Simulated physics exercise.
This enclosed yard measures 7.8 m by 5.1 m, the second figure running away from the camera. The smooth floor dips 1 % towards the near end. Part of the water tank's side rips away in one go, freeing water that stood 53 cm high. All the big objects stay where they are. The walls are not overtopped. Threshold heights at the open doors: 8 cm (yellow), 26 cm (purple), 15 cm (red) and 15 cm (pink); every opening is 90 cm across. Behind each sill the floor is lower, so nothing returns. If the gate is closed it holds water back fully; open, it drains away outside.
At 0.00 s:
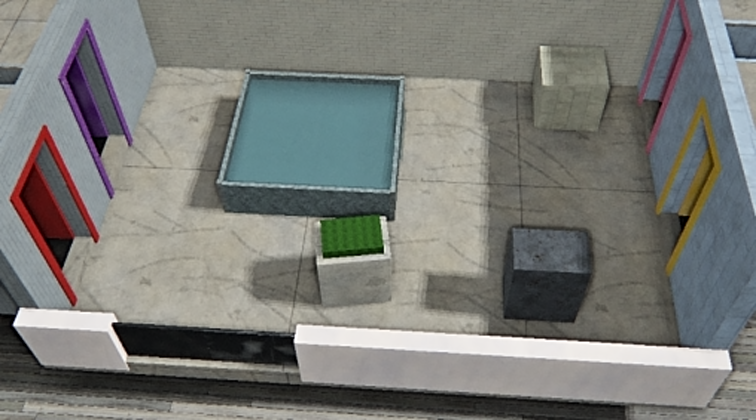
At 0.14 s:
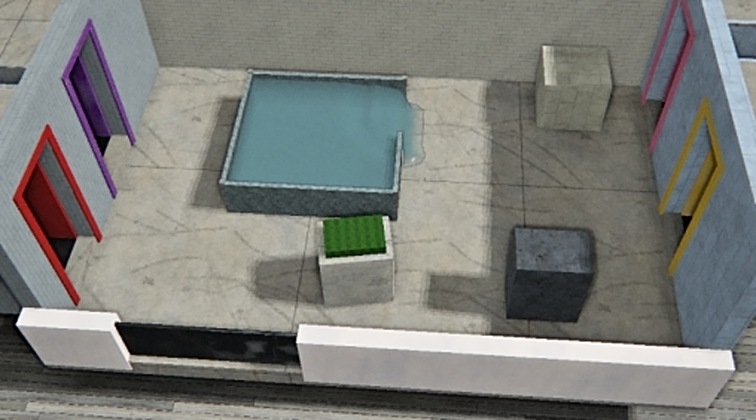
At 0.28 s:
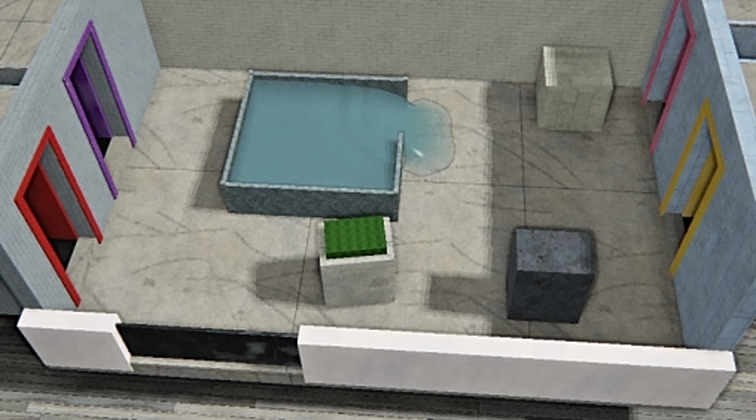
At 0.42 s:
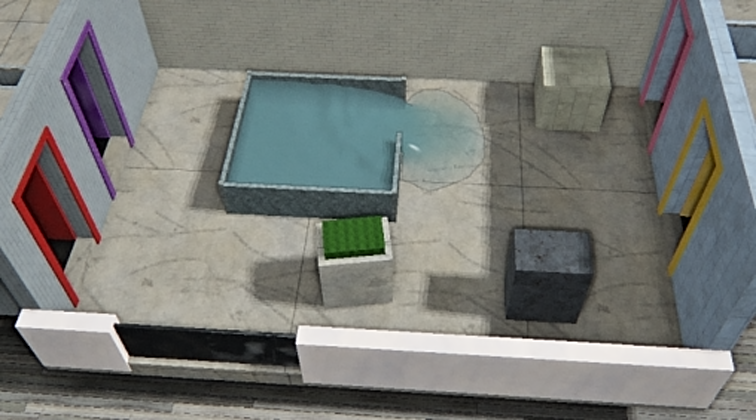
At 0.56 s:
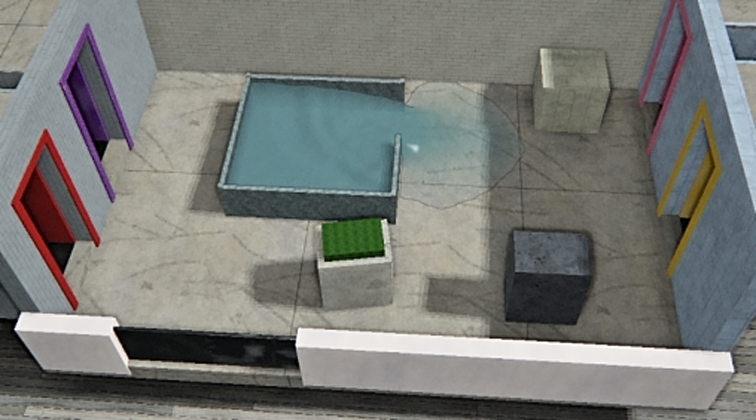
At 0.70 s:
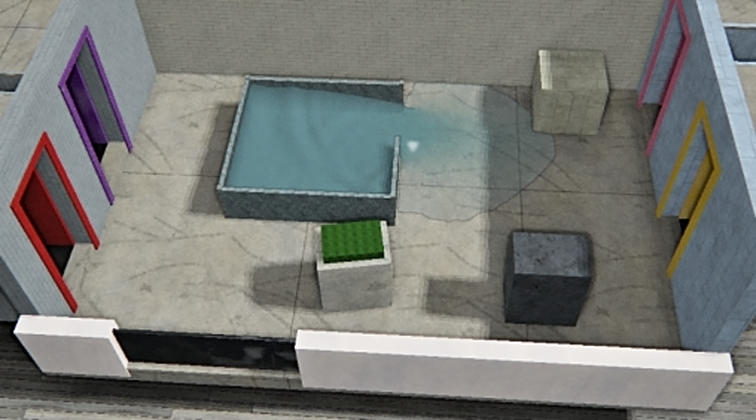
In this clip, part of the right side of a raised water tank opens in a walled yard with coloured doorways and three blocks, and water pours through the gap, spreading rightward across the pale floor in a widening, thinning sheet.
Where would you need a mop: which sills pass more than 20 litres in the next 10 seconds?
The water let in: At the yellow door it passes the limit; at the purple door it keeps below the limit; at the red door it keeps below the limit; at the pink door it keeps below the limit.
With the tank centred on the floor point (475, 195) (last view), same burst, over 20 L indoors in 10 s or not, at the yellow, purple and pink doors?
Then: Yellow above, purple under, pink past it.
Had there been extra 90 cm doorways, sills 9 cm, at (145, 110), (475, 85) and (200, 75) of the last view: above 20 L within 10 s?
In that order: Below, over, not over.
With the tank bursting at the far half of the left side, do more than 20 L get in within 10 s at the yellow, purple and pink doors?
Against that limit: Yellow not over, purple not over, pink not over.
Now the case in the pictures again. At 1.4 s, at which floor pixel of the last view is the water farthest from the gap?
Around (651, 187).
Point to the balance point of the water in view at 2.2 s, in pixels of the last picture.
At about (395, 153).
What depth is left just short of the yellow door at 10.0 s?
About 13.0 cm.
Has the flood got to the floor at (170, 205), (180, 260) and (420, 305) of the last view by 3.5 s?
In that order: Still dry, dry, still dry.
After 1.4 s water covers 25 % of the floor and is deepest (37 cm) near (520, 87); yellow door not reached, purple door not reached, red door not reached, pink door 7 cm at the sill, 0 L in.
After 2.2 s water covers 30 % of the floor and is deepest (34 cm) near (487, 94); yellow door 13 cm at the sill, 0 L in, purple door not reached, red door not reached, pink door 13 cm at the sill, 1 L in.
After 3.5 s water covers 40 % of the floor and is deepest (25 cm) near (634, 92); yellow door 16 cm at the sill, 30 L in, purple door not reached, red door not reached, pink door 15 cm at the sill, 5 L in.
After 6.0 s water covers 60 % of the floor and is deepest (25 cm) near (685, 382); yellow door 10 cm at the sill, 82 L in, purple door not reached, red door not reached, pink door 6 cm at the sill, 7 L in.
After 10.0 s water covers 95 % of the floor and is deepest (14 cm) near (663, 259); yellow door 13 cm at the sill, 118 L in, purple door 7 cm at the sill, 0 L in, red door 10 cm at the sill, 0 L in, pink door 6 cm at the sill, 7 L in.
